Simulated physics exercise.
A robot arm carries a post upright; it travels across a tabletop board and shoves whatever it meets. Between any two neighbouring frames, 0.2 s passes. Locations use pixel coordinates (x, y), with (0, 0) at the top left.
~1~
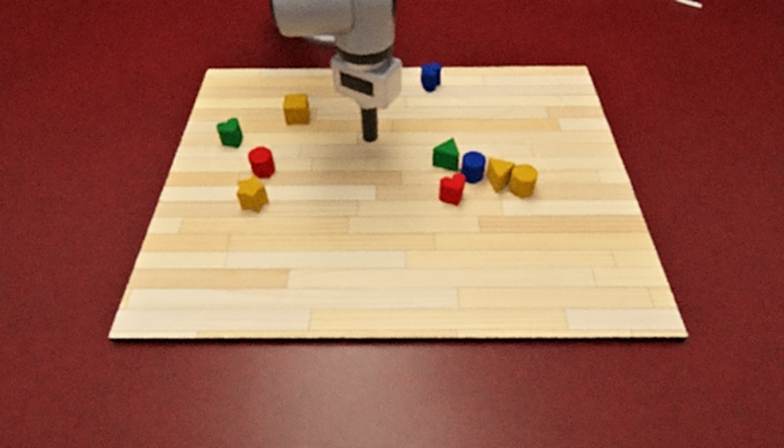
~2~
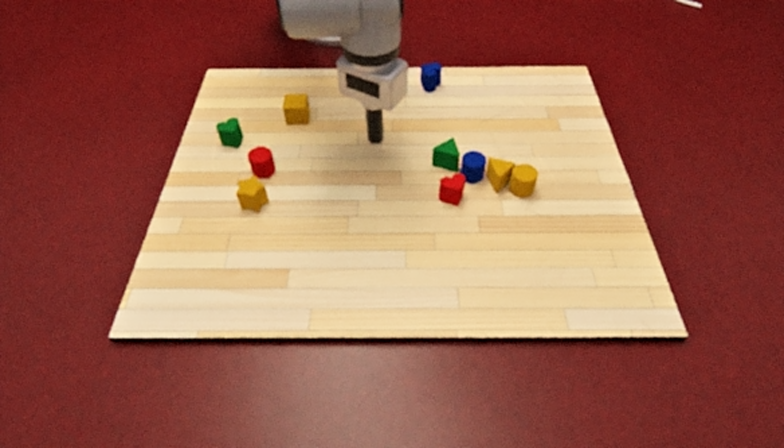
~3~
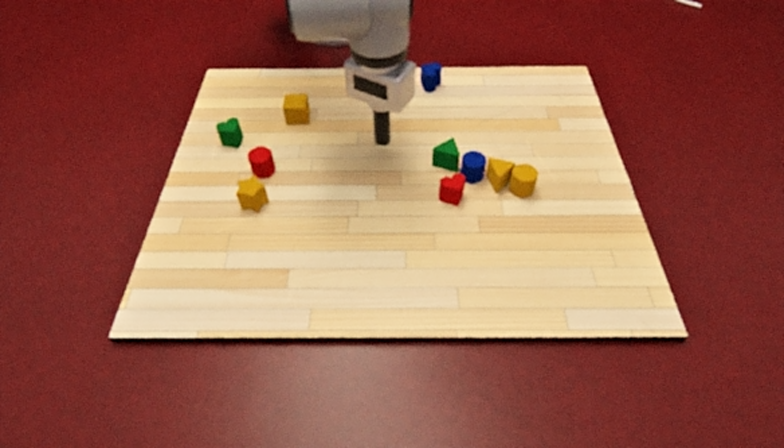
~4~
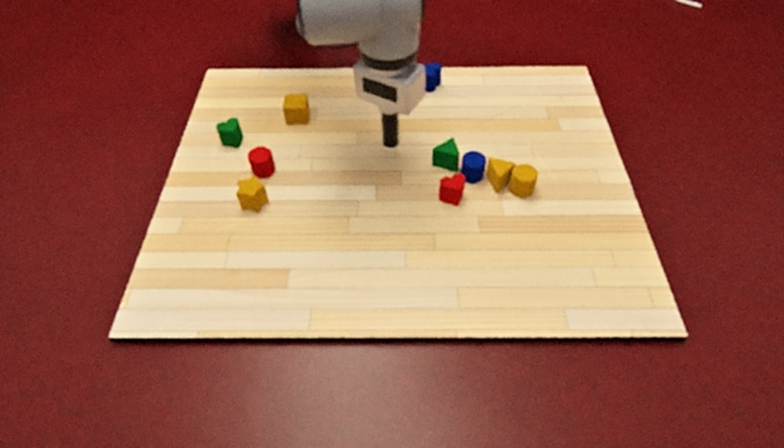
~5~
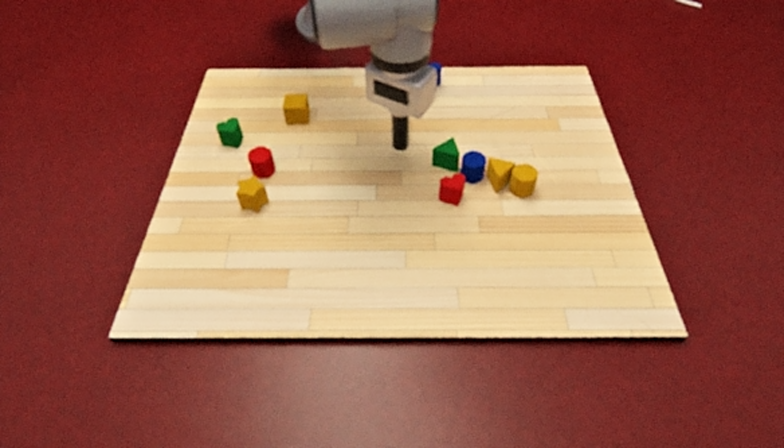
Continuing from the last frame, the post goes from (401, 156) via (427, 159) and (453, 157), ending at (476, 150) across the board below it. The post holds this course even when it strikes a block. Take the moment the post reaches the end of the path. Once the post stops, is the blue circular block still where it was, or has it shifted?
At the moment the path ends, the blue circular block no longer stands where it did.
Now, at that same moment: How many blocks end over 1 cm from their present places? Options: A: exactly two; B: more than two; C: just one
The one that fits is A, exactly two.
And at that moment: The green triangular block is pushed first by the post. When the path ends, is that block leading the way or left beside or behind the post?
My prediction: No longer in front.
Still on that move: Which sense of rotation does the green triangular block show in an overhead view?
Top view: Clockwise.
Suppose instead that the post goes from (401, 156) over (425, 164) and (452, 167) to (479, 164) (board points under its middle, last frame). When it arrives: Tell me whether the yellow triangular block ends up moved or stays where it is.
The block you're asking about gets moved.
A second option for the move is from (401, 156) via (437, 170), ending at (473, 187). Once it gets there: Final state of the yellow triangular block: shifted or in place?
That block is going to get moved.
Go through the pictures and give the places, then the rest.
Post tip at (370, 137); block tops, green triangular block at (448, 147); red heart-shaped block at (454, 181); blue circular block at (474, 159); yellow triangular block at (501, 165), in the first picture.
Post at (376, 139); blocks unchanged, in the second picture.
Post at (382, 141); blocks unchanged, in the third picture.
Post at (391, 143); blocks unchanged, in the fourth picture.
Post at (401, 146); green triangular block at (448, 147); red heart-shaped block at (454, 181); blue circular block at (474, 159); yellow triangular block at (501, 165), in the fifth picture.
On the path given first. One third of the way, post at (428, 149); nothing pushed yet.
Two thirds of the way, post at (454, 147); green triangular block at (468, 154), turned 45° clockwise; blue circular block at (484, 166); yellow triangular block at (504, 164).
At the end, post at (478, 140); green triangular block at (470, 154), turned 60° clockwise; red heart-shaped block in place; blue circular block at (484, 167); yellow triangular block at (505, 164).
